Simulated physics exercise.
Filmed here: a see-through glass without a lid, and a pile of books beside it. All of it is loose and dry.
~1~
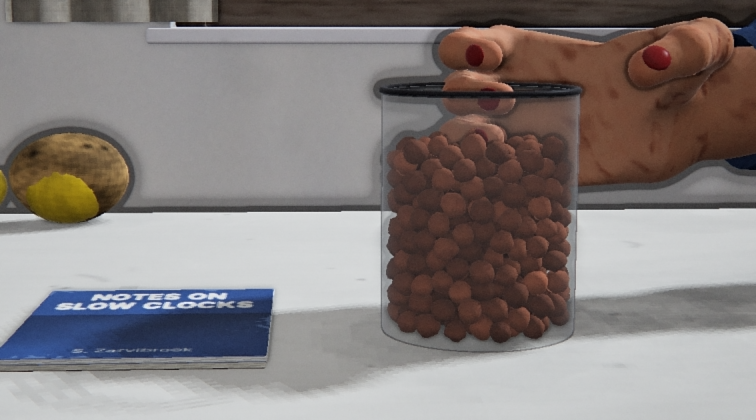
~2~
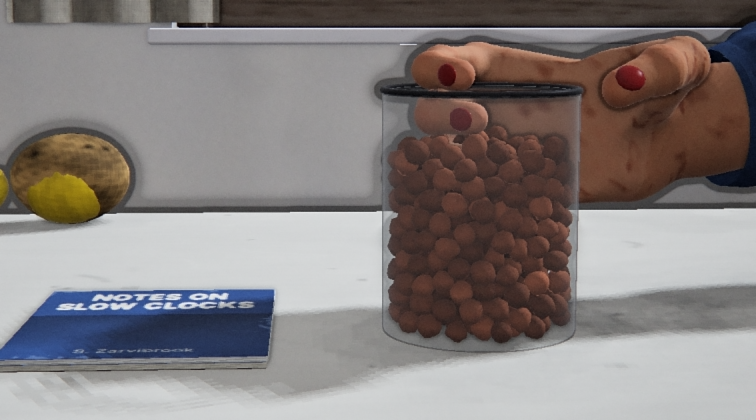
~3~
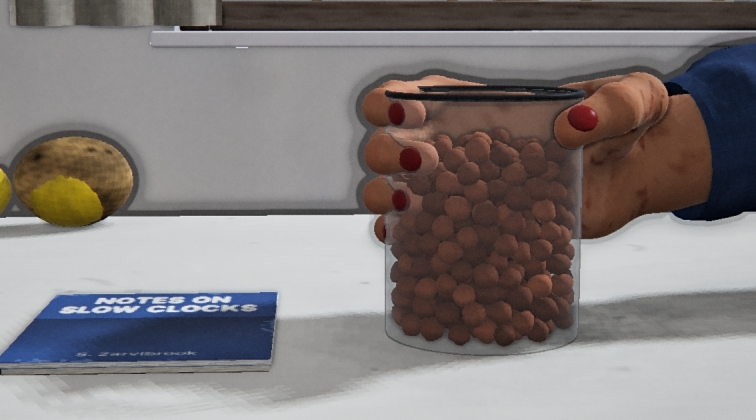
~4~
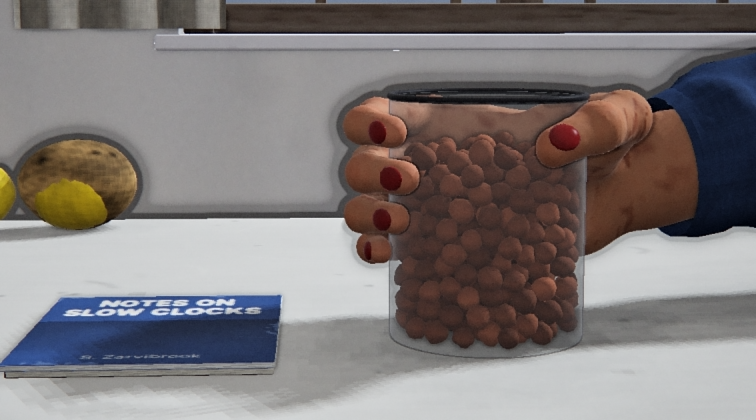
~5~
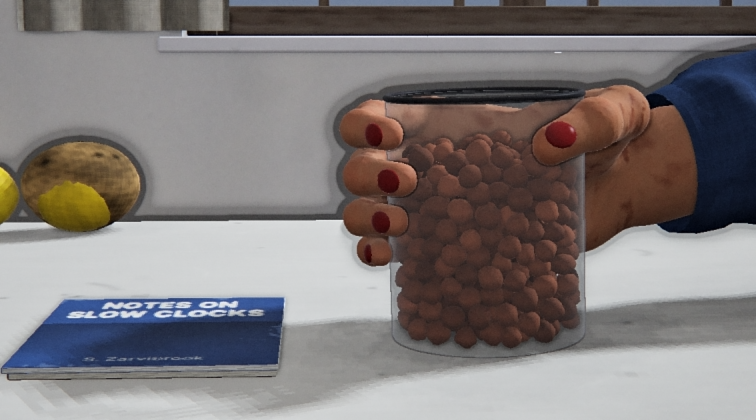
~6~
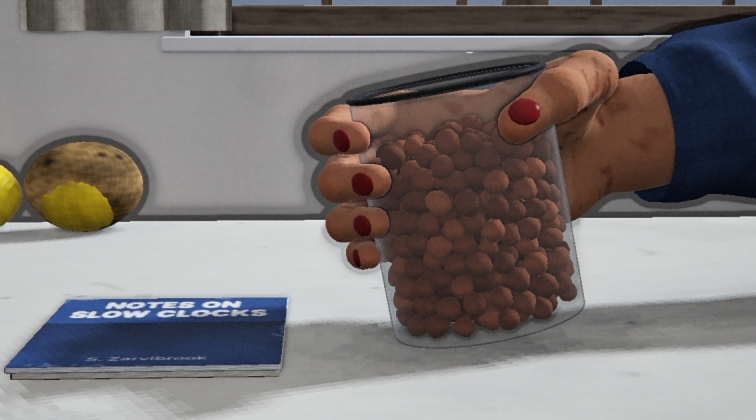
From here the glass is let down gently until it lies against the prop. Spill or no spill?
Some escapes.
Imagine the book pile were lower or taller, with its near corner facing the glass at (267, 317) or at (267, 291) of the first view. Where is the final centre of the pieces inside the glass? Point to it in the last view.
The first gives (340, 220) and the second gives (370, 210).
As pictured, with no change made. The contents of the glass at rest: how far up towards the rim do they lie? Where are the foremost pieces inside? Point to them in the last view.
Looks like they settle around (155, 280) in the last picture.
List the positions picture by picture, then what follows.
The first picture shows glass near (479, 209), three quarters full of clay pellets; book pile near (148, 323), its top about level with the glass's foot.
The second picture shows glass near (480, 209), upright; rim near (385, 90); top of the contents near (464, 159).
The third picture shows glass near (483, 213), upright; rim near (388, 93); book pile near (152, 326).
The fourth picture shows glass near (487, 215), upright; rim near (392, 96); top of the contents near (471, 165).
The fifth picture shows glass near (486, 215), upright; rim near (387, 98); book pile near (159, 331).
The sixth picture shows glass near (467, 201), leaning 11°; rim near (351, 102); book pile near (162, 331), its top about level with the glass's foot.
Then, 0.37 s on from there, the glass leans 39°; everything is still inside.
Then, 0.76 s on from there, the glass leans 69°; everything is still inside.
Then, 1.22 s on from there, the glass rests on the book pile at 81°; a small part of the clay pellets out of it.
In the end, the glass rests on the book pile at 81°; a small part of the clay pellets out of it.
